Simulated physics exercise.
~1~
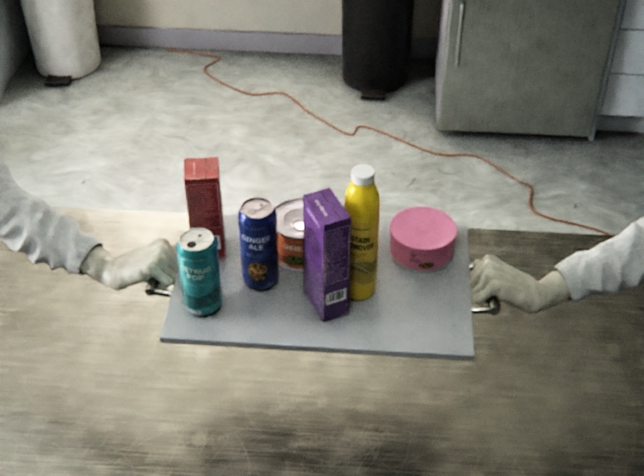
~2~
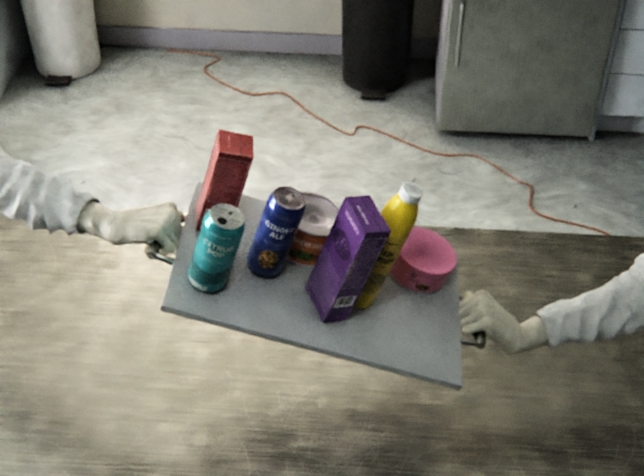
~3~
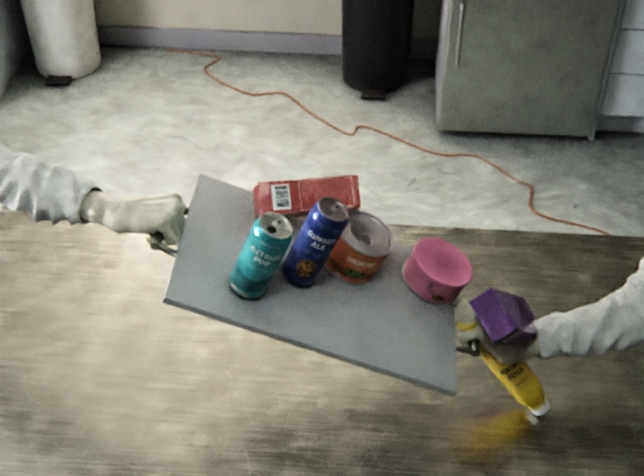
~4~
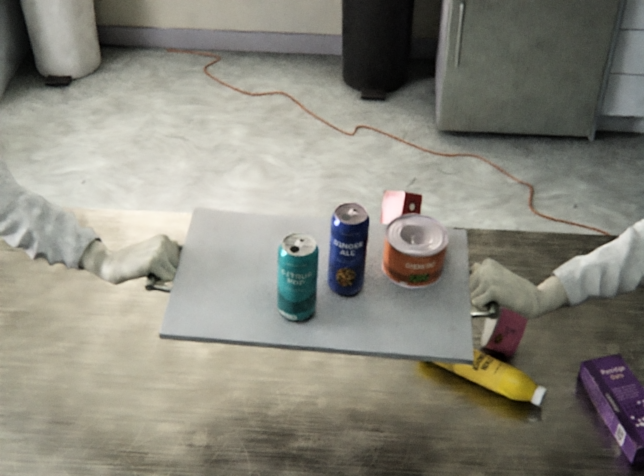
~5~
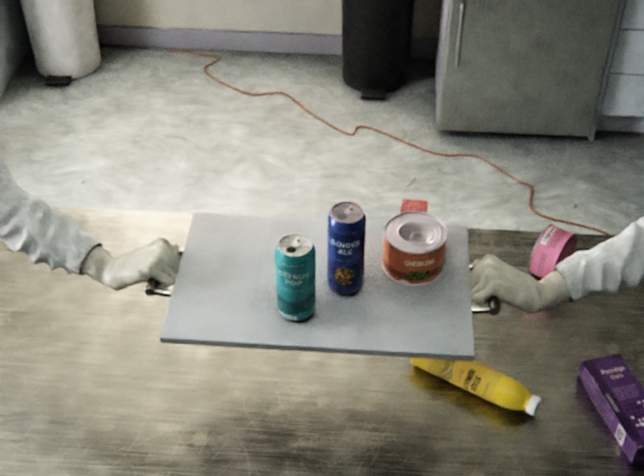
A gray rimless tray, held by a hand at each side above a wooden table, is seen from above and in front, with a pale floor and an orange cord behind. On it, from left, are a turquoise can, red carton, blue can, orange tub, purple packet, yellow bottle and pink tub. The hands tip its right edge down, and the packet, bottle and carton lean. The carton topples as the packet and bottle tumble off the right side. The carton and pink tub follow as the tray levels. Both cans and the orange tub remain upright on it, shifted right.
